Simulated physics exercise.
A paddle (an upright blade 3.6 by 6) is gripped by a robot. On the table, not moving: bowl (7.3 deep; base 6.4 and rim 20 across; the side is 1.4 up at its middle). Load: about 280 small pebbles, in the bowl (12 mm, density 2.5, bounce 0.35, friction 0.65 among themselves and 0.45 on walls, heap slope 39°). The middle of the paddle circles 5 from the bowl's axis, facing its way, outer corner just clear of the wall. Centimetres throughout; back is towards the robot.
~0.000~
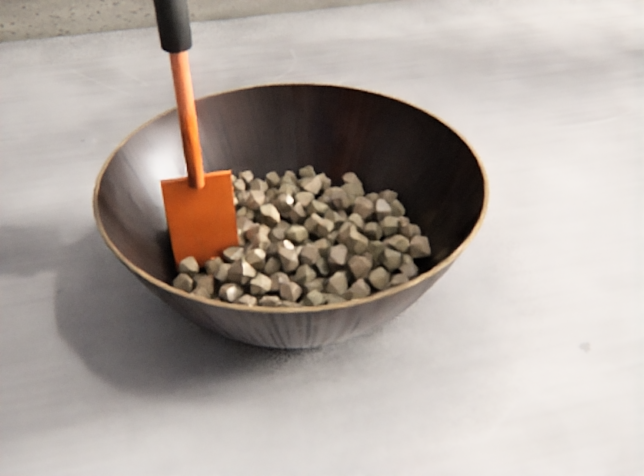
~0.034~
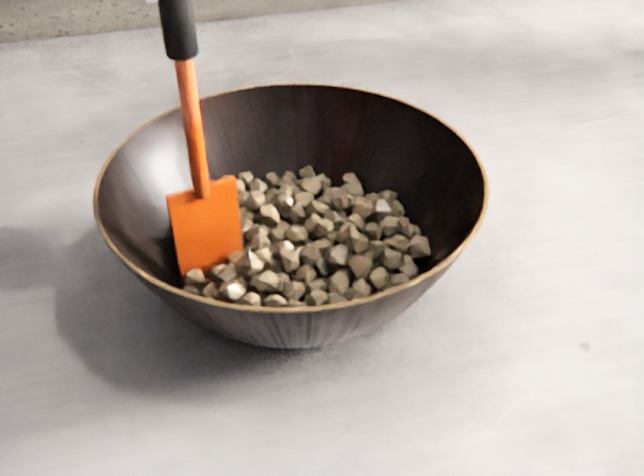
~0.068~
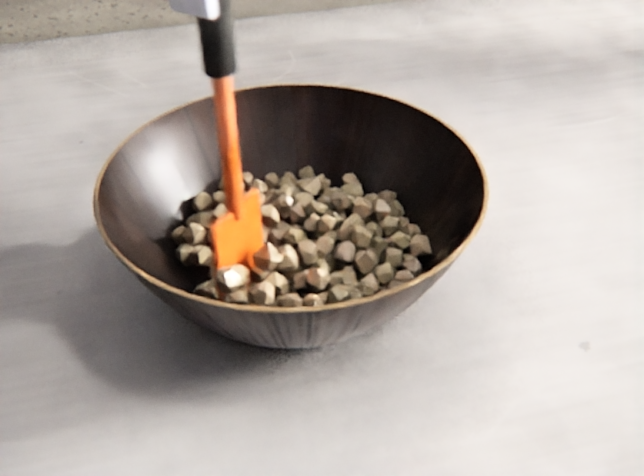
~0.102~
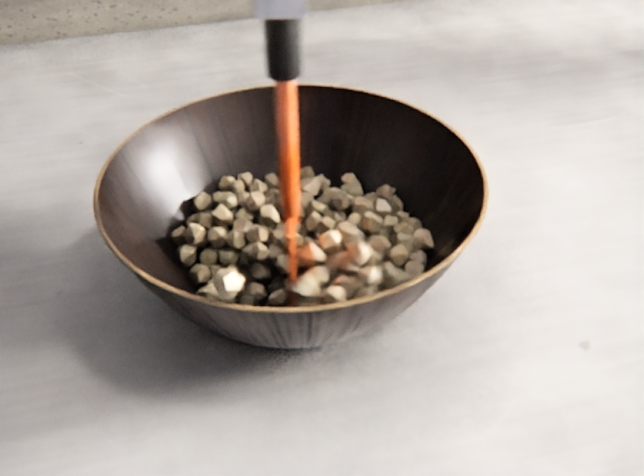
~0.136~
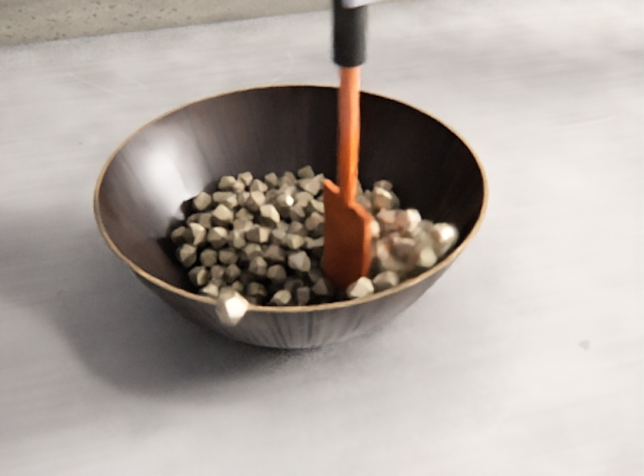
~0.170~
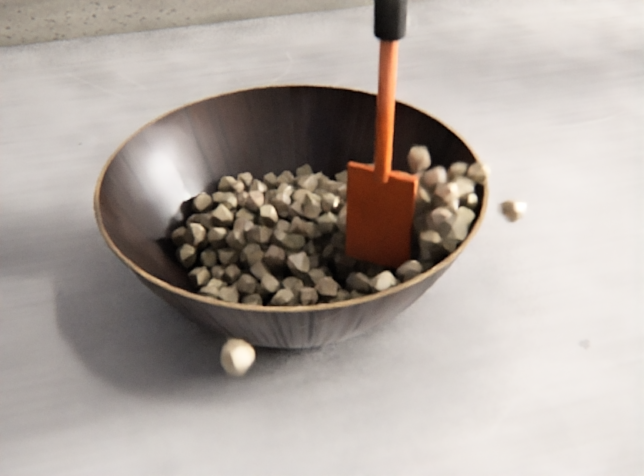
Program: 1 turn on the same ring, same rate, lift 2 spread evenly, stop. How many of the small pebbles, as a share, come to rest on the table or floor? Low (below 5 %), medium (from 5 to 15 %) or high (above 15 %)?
Share on the table or floor: Medium (from 5 to 15 %).
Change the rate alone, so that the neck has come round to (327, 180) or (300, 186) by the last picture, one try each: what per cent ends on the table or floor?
Some 0 and 0 per cent.
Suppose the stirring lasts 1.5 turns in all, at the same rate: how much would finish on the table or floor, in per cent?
In that case some 15 per cent.
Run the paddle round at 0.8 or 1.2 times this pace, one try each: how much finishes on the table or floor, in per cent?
About 5 and 10 per cent.
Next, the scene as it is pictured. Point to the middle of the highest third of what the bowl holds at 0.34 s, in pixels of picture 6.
Around (255, 167).
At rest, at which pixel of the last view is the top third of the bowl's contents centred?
Around (273, 207).
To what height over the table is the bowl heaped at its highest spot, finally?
Some 6.0 cm.
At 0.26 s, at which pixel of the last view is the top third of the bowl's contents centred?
Around (347, 160).
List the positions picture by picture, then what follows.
The first frame shows paddle neck at (192, 152), 0° round; upper third of the load around (304, 235), from x 180 to 420, top at y 175; 276 in the bowl.
The second frame shows paddle neck at (197, 161), 14° round; upper third of the load around (298, 237), from x 180 to 420, top at y 175.
The third frame shows paddle neck at (232, 181), 45° round; upper third of the load around (306, 245), from x 180 to 420, top at y 175.
The fourth frame shows paddle neck at (289, 186), 77° round; upper third of the load around (333, 243), from x 180 to 420, top at y 175.
The fifth frame shows paddle neck at (347, 172), 109° round; upper third of the load around (372, 239), from x 180 to 445, top at y 175; 275 in the bowl, 1 in flight or on the tool.
The sixth frame shows paddle neck at (383, 145), 140° round; upper third of the load around (392, 209), from x 180 to 510, top at y 160; 274 in the bowl, 2 in flight or on the tool.
By 0.26 s, 221° round, highest piece 10 above the table; 265 in the bowl, 1 on the table or floor, 10 in flight or on the tool.
By 0.34 s, 301° round, highest piece 10 above the table; 259 in the bowl, 9 on the table or floor, 8 in flight or on the tool.
By 0.58 s, 0° round, highest piece 6 above the table; 252 in the bowl, 24 on the table or floor.
By 1.28 s, 0° round, highest piece 6 above the table; 252 in the bowl, 24 on the table or floor.
Final count, 252 in the bowl, 24 on the table or floor. That is 9 % on the table or floor.
